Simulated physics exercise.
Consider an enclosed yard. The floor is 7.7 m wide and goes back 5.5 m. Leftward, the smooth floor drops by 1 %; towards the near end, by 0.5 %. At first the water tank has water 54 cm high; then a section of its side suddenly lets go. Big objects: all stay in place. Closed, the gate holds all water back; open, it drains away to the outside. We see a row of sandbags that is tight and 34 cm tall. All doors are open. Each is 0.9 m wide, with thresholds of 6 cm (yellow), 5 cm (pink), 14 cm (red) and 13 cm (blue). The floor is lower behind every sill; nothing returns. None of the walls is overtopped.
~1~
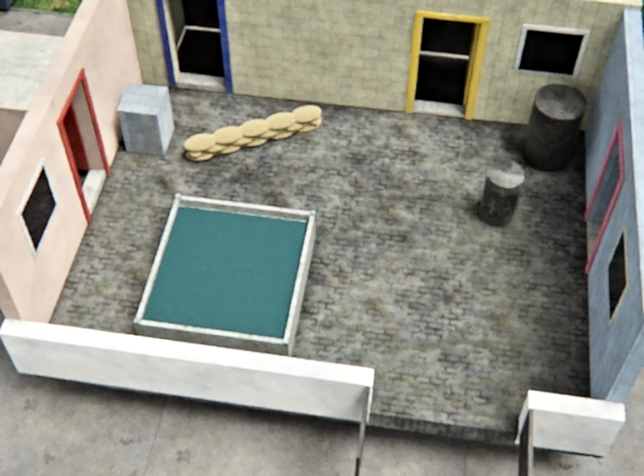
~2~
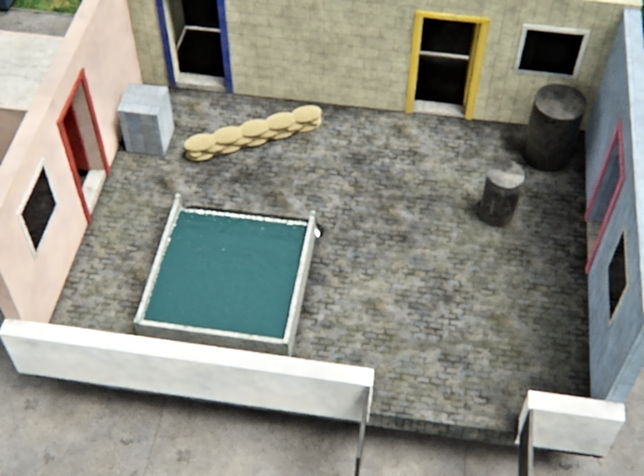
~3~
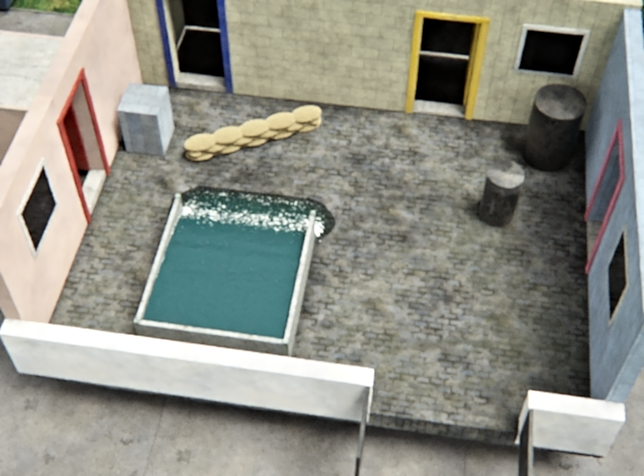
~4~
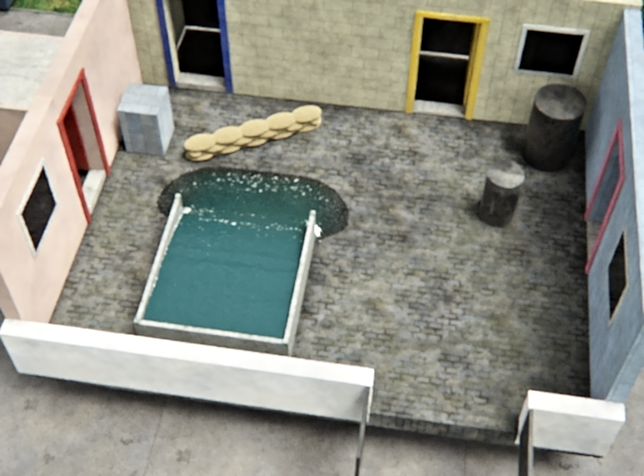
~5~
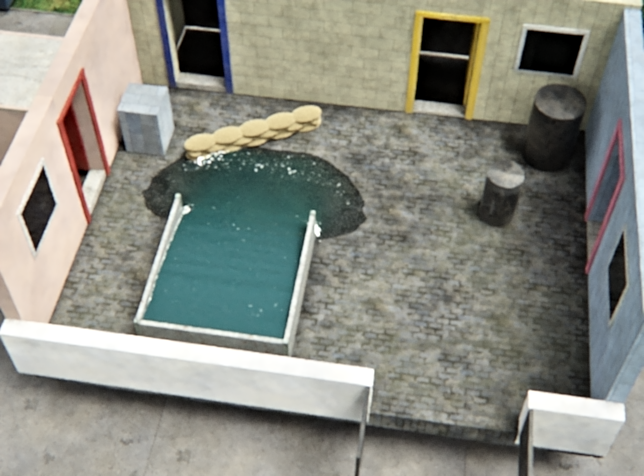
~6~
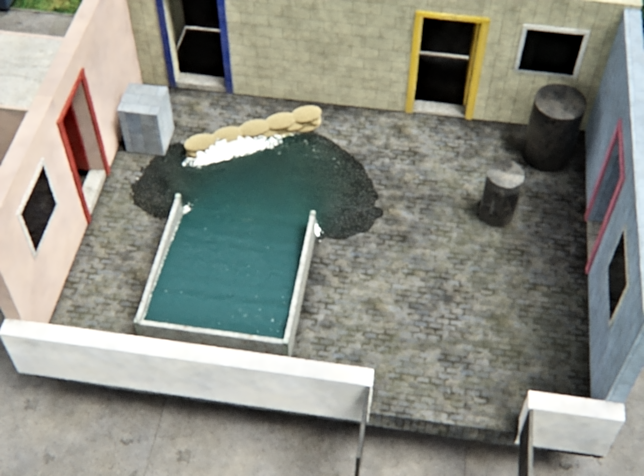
To begin with, still green water fills a square tank in a paved yard with walls and open doorways. The tank's far side opens and water pours out, foaming, onto the paving. It spreads backward and sideways in a widening dark patch, then froths white against the tan sandbags.
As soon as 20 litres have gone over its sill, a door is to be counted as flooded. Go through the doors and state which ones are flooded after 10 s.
My prediction: The yellow door tops the limit; the pink door tops the limit; the red door never tops the limit; the blue door never tops the limit.
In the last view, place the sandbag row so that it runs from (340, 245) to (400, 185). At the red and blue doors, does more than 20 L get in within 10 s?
Checking the limit, red is fine, blue is too much.
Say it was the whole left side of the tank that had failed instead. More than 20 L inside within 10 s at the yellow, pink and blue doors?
Here's how it goes: Yellow falls short, pink falls short, blue falls short.
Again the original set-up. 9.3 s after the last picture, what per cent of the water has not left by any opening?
86 %.
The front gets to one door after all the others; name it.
It's the pink door that comes last.
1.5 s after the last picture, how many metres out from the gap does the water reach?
Roughly 5.0 m.
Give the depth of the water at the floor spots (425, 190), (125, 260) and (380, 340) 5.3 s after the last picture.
First spot near 5 cm, second near 3 cm, third near 0 cm.
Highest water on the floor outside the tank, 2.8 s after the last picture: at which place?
Roughly at pixel (523, 145).
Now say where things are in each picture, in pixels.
Still water, 54 cm deep, in the water tank at (229, 269), in the first frame.
Water pours out on the water tank's far side and has run 1.1 m, to (319, 235); typically 7 cm deep outside, 54 cm at the water tank's back, in the second frame.
Water pours out on the water tank's far side and has run 1.3 m, to (182, 198); typically 10 cm deep outside, 54 cm at the water tank's back, in the third frame.
The front is at (179, 183), 1.5 m from the gap on the water tank's far side; 2.8 m2 of floor is under water; 54 cm left at the back of the water tank, in the fourth frame.
Water pours out on the water tank's far side and has run 1.8 m, to (173, 168); typically 7 cm deep outside, 54 cm at the water tank's back, in the fifth frame.
The front is at (307, 134), 2.3 m from the gap on the water tank's far side; 5.2 m2 of floor is under water; 52 cm left at the back of the water tank, in the sixth frame.
Then, 0.7 s after the last picture water covers 20 % of the floor and is deepest (37 cm) near (237, 153); yellow door not reached, pink door not reached, red door not reached, blue door not reached.
Then, 1.5 s after the last picture water covers 30 % of the floor and is deepest (34 cm) near (237, 153); yellow door 14 cm at the sill, 2 L in, pink door not reached, red door 8 cm at the sill, 0 L in, blue door 5 cm at the sill, 0 L in.
Then, 2.8 s after the last picture water covers 50 % of the floor and is deepest (28 cm) near (523, 145); yellow door 13 cm at the sill, 40 L in, pink door not reached, red door 17 cm at the sill, 4 L in, blue door 7 cm at the sill, 0 L in.
Then, 5.3 s after the last picture water covers 80 % of the floor and is deepest (14 cm) near (38, 351); yellow door 9 cm at the sill, 66 L in, pink door 9 cm at the sill, 28 L in, red door 11 cm at the sill, 11 L in, blue door 6 cm at the sill, 0 L in.
Then, 9.3 s after the last picture water covers 95 % of the floor and is deepest (12 cm) near (38, 351); yellow door 4 cm at the sill, 75 L in, pink door 3 cm at the sill, 40 L in, red door 8 cm at the sill, 11 L in, blue door 7 cm at the sill, 0 L in.
